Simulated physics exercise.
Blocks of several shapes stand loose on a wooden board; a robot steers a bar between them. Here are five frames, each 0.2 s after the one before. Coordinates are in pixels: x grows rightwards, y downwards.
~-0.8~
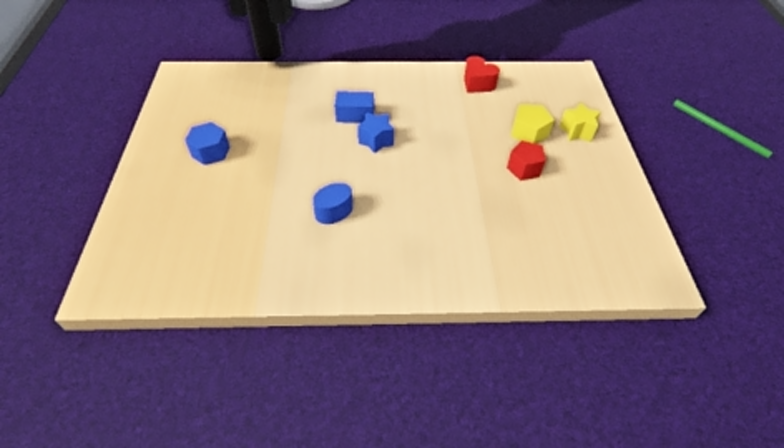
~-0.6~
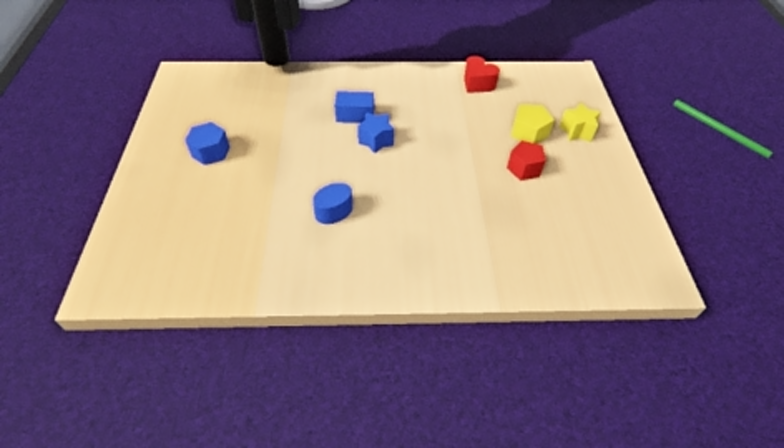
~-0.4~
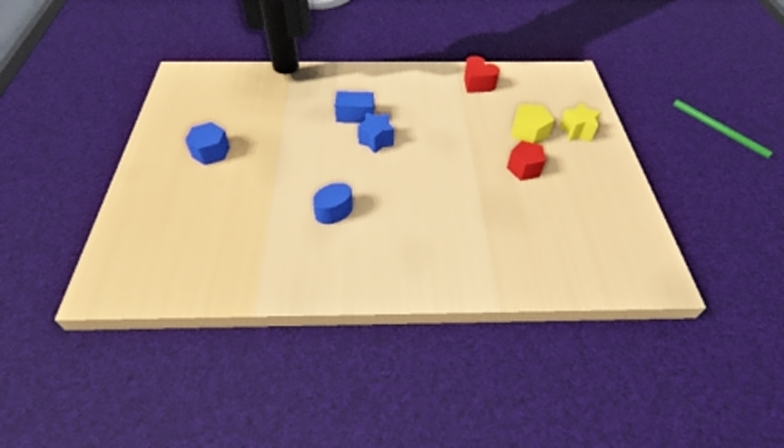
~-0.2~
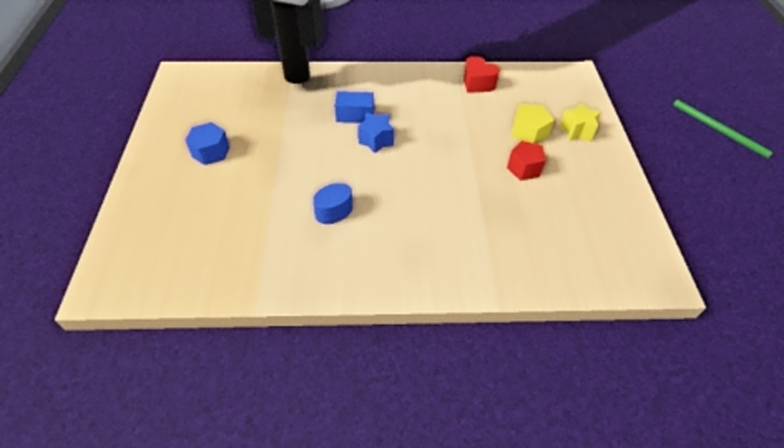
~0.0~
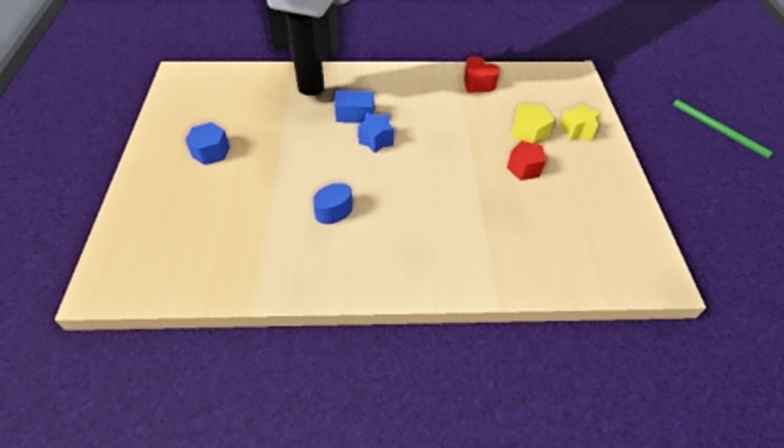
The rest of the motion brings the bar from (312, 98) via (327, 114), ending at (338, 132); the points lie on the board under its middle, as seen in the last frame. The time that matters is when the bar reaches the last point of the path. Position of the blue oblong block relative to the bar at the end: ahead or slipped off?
It slips away.
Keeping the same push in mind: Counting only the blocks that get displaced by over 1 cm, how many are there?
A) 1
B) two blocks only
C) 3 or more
A.
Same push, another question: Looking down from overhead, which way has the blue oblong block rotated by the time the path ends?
It is turned anticlockwise.
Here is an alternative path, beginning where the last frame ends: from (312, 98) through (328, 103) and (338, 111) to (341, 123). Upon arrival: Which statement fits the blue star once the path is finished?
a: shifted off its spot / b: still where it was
My pick is a.
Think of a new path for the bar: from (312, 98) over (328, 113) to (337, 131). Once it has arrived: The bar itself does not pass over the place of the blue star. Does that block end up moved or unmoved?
Still in place.
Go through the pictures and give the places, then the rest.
Bar tip at (270, 54); block tops, blue oblong block at (354, 98); blue star at (376, 123), in the first frame.
Bar at (277, 59); blocks unchanged, in the second frame.
Bar at (286, 67); blocks unchanged, in the third frame.
Bar at (297, 76); blocks unchanged, in the fourth frame.
Bar at (311, 88); blue oblong block at (354, 98); blue star at (376, 123), in the fifth frame.
The first path, step by step. Halfway along, bar at (326, 104); blue oblong block at (359, 100).
At the end, bar at (337, 122); blue oblong block at (367, 103), turned 25° anticlockwise; blue star in place.
